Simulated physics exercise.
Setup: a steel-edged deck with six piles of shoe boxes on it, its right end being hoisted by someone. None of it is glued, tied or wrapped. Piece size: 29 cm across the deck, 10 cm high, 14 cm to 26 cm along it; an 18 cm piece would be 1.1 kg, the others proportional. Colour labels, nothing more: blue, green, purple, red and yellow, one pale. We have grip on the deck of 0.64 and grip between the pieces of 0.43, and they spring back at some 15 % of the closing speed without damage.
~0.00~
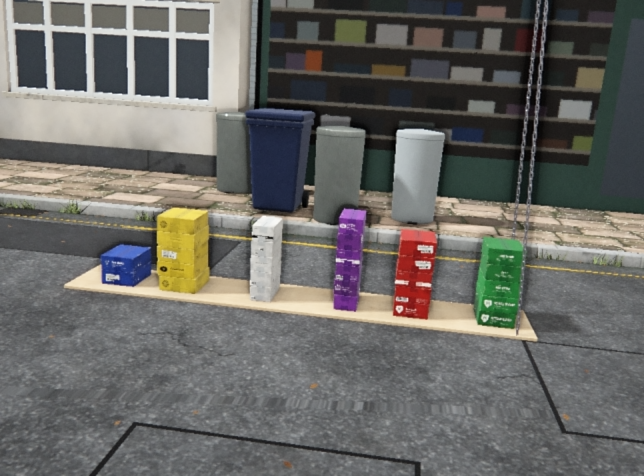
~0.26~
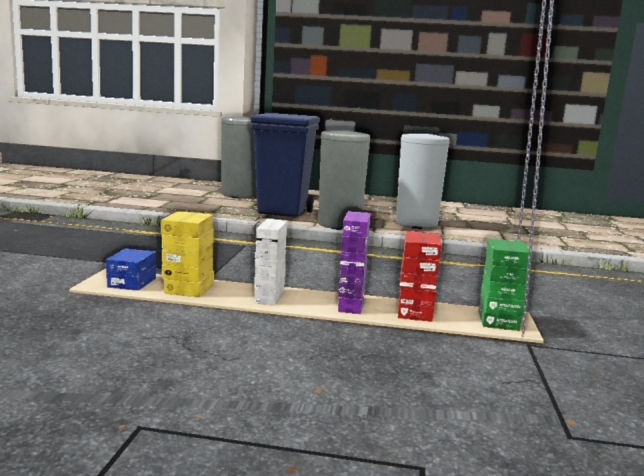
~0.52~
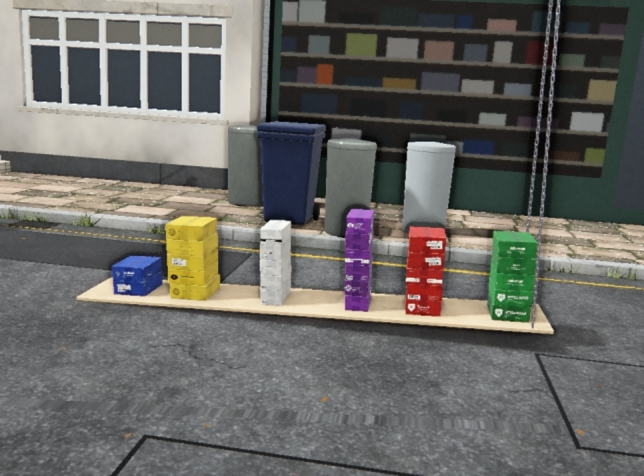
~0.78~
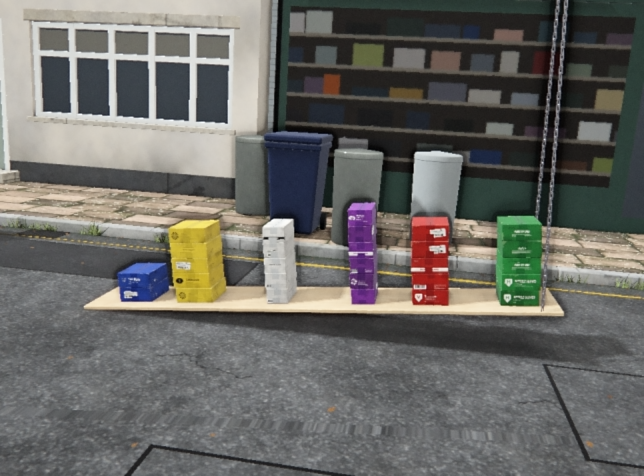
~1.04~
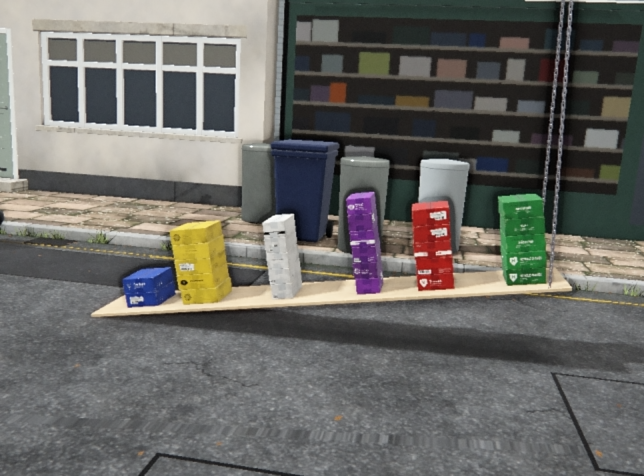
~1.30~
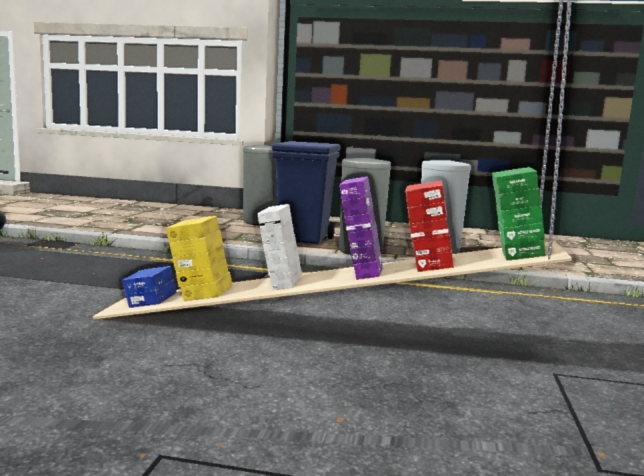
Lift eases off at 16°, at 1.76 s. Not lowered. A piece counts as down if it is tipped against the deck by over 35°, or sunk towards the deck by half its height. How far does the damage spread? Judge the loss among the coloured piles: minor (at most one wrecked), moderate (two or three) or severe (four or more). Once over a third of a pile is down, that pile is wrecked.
The loss is moderate.
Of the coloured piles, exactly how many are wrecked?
The count is 3.
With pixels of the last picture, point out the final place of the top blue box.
It ends up centred close to (113, 299).
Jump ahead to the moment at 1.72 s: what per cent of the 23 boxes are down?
By that time it is 0 percent.
After 1.72 s, slope 16°; none of the 23 other boxes down, 6 disturbed; top purple box 7° from how it stood.
After 2.52 s, slope 16°; 6 of the 23 other boxes down; top purple box 45° from how it stood, 37 cm lower; top yellow box 16° from how it stood.
In the end (5.3 s), slope 16°; 10 of the 23 other boxes down; top yellow box upside down; top purple box 40° from how it stood, 39 cm lower. Wrecked, blue, purple and yellow. From the last view, middles, top yellow box near (44, 295), top purple box near (256, 252).
